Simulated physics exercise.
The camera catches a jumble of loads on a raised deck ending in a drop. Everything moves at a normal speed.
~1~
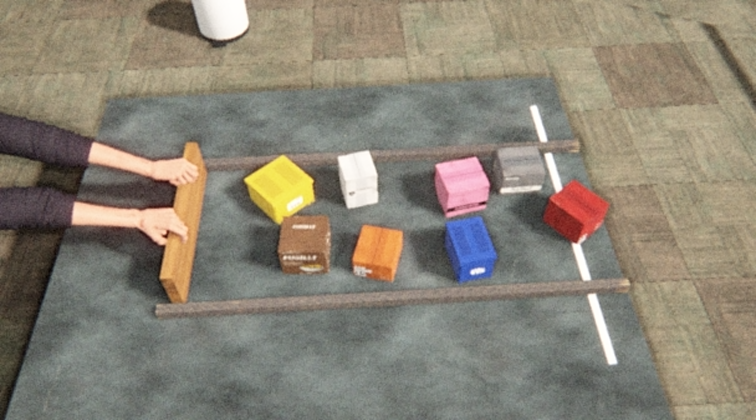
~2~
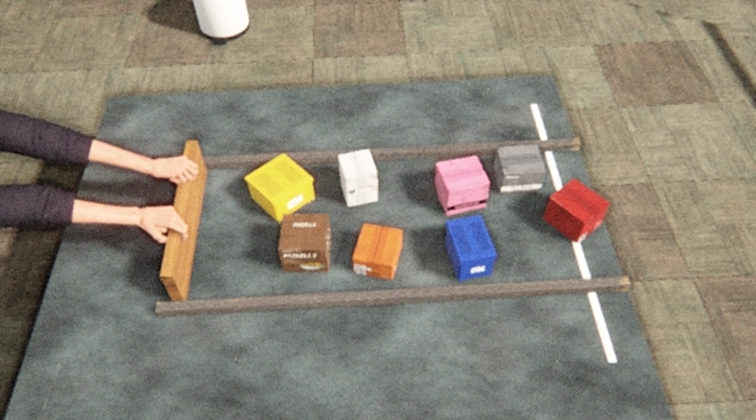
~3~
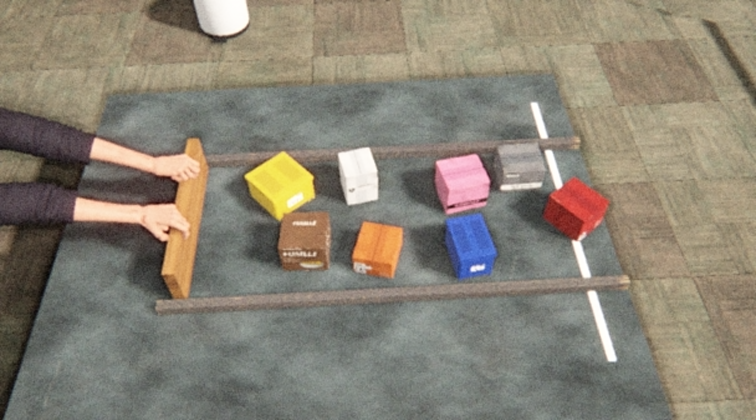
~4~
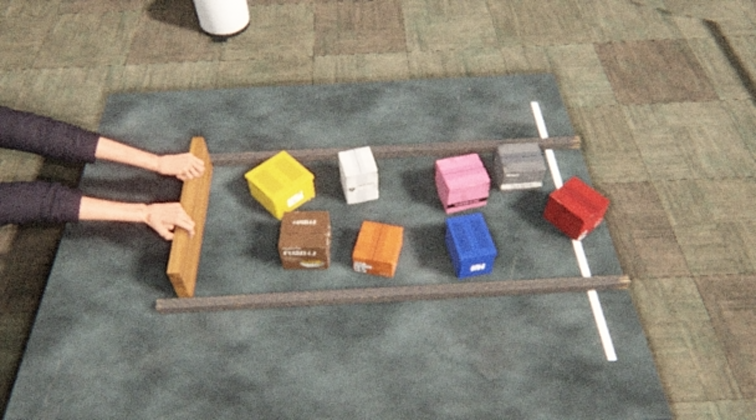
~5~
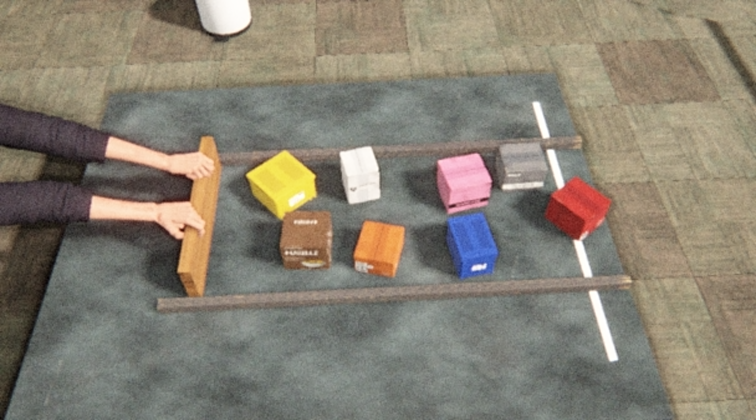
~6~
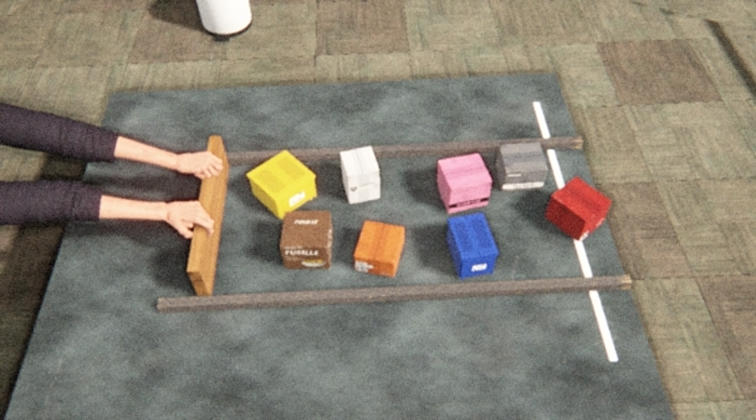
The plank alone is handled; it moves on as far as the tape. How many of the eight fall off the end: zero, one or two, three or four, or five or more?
I reckon the ones pushed off reach five at the very least.
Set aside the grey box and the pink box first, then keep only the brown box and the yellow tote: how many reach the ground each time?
Fallen: 4 in the first try, 4 in the other.
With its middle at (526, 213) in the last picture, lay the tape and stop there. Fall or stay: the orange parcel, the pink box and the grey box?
Result - orange parcel: Remains in place; pink box: Drops; grey box: Drops.
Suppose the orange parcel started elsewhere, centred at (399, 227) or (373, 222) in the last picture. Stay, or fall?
It topples off, then topples off.
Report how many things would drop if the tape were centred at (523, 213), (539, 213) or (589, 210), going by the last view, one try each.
4, 5, 8.
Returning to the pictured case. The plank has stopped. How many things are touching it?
That number would be 2.
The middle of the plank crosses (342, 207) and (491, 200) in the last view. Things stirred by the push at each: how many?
Up to then 4, and up to the other point 8.
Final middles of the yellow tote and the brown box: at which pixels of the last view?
Yellow tote: (591, 186); brown box: (603, 225).
Soon after, none off yet; red parcel at rest near (578, 209); grey box at rest near (521, 167); pink box at rest near (463, 183).
After that, none off yet; red parcel at rest near (578, 209); grey box displaced about its own width near (549, 165); pink box displaced about its own width near (514, 184).
And then, two off so far; red parcel on its way down near (638, 236); grey box on its way down near (606, 200); pink box displaced well along near (600, 179).
In the end, the number that fall off is five or more; gone, white box, orange parcel, blue tote, pink box, grey box and red parcel.
